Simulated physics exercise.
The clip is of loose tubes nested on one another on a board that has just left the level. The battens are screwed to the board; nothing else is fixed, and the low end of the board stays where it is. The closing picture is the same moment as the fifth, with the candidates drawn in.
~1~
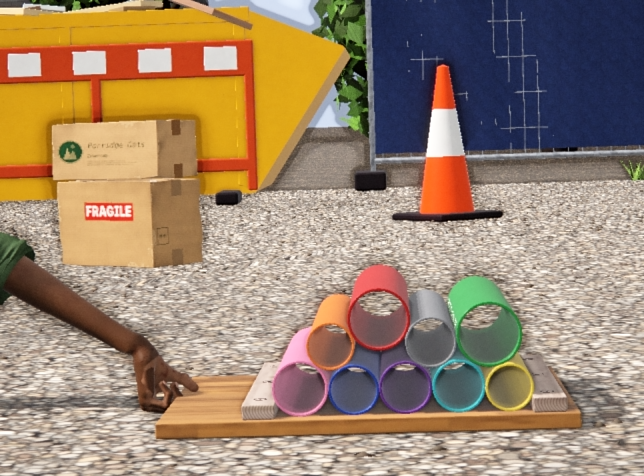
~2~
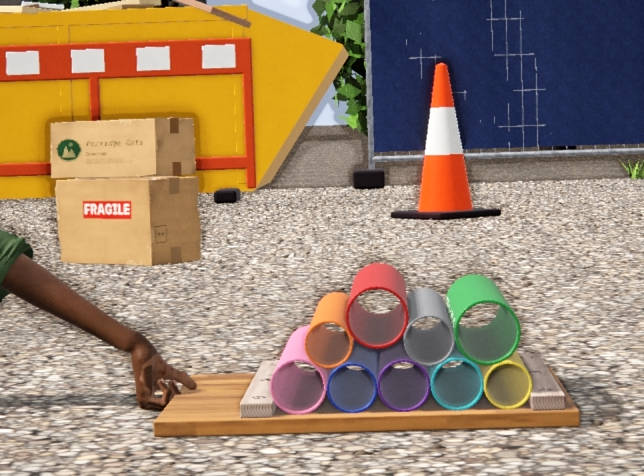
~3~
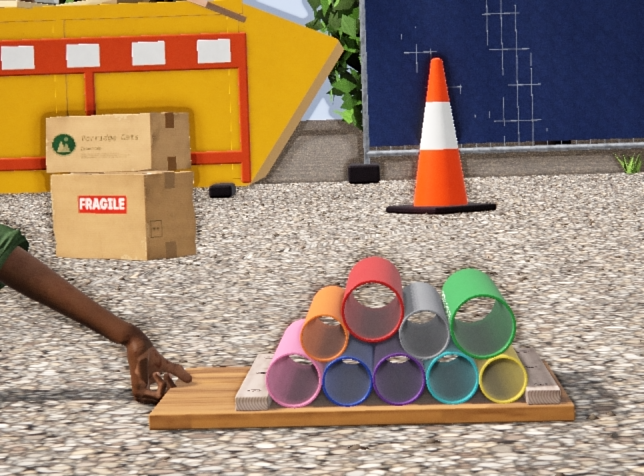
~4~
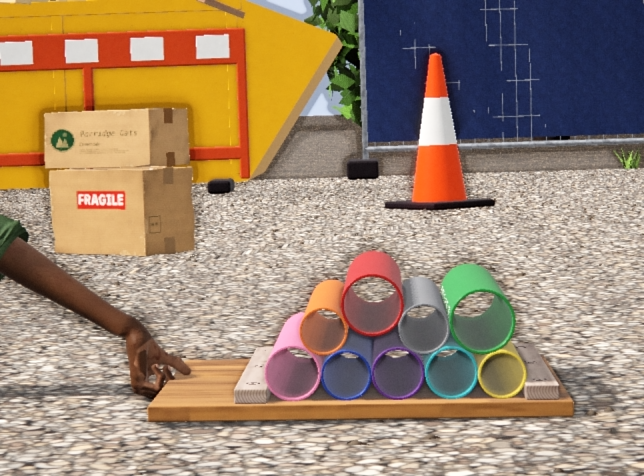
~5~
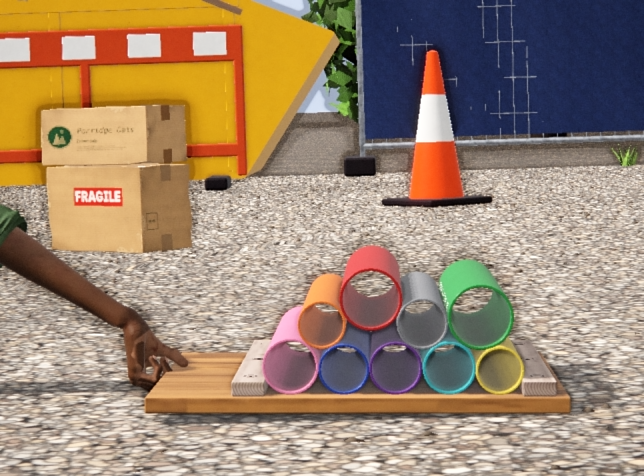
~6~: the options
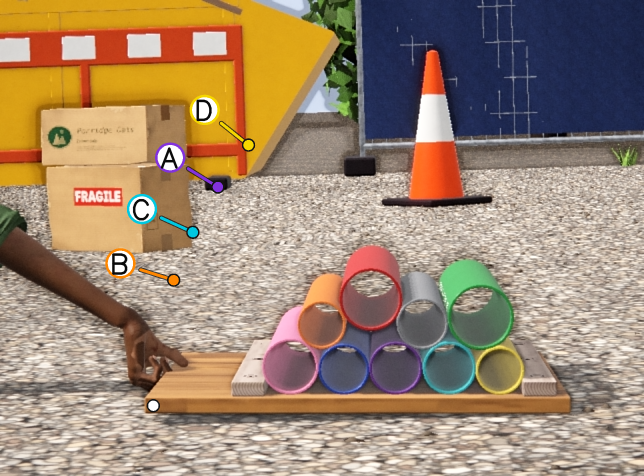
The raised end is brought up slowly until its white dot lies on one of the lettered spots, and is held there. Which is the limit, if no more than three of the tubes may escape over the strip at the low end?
Stop at B.
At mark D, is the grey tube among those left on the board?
The grey tube: No.
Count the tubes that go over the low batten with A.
The count is four.
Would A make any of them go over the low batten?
At A: Yes.
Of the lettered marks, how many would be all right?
One of them.
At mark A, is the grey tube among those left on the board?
No.
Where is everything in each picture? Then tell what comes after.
In the first picture, purple tube (406, 387); turquoise tube (459, 386); yellow tube (510, 387).
In the second picture, yellow tube (508, 385); grey tube (429, 341).
In the third picture, board (363, 385); red tube (373, 311); green tube (483, 326).
In the fourth picture, board (362, 379); pink tube (293, 373); blue tube (346, 375).
In the fifth picture, board (359, 373); pink tube (290, 366); blue tube (344, 370).
On the marked copy, A at (218, 187); B at (174, 280); C at (193, 232); D at (249, 145); the white dot at (153, 406).
Taking B. A third of the way, board at 16°.
Two thirds of the way, board at 19°.
When it is over, board at 19°, three over the low batten (grey, green, red).
As for the rest, A four over the low batten (grey, orange, green, red); C four over the low batten (grey, orange, green, red); D four over the low batten (grey, orange, green, red).
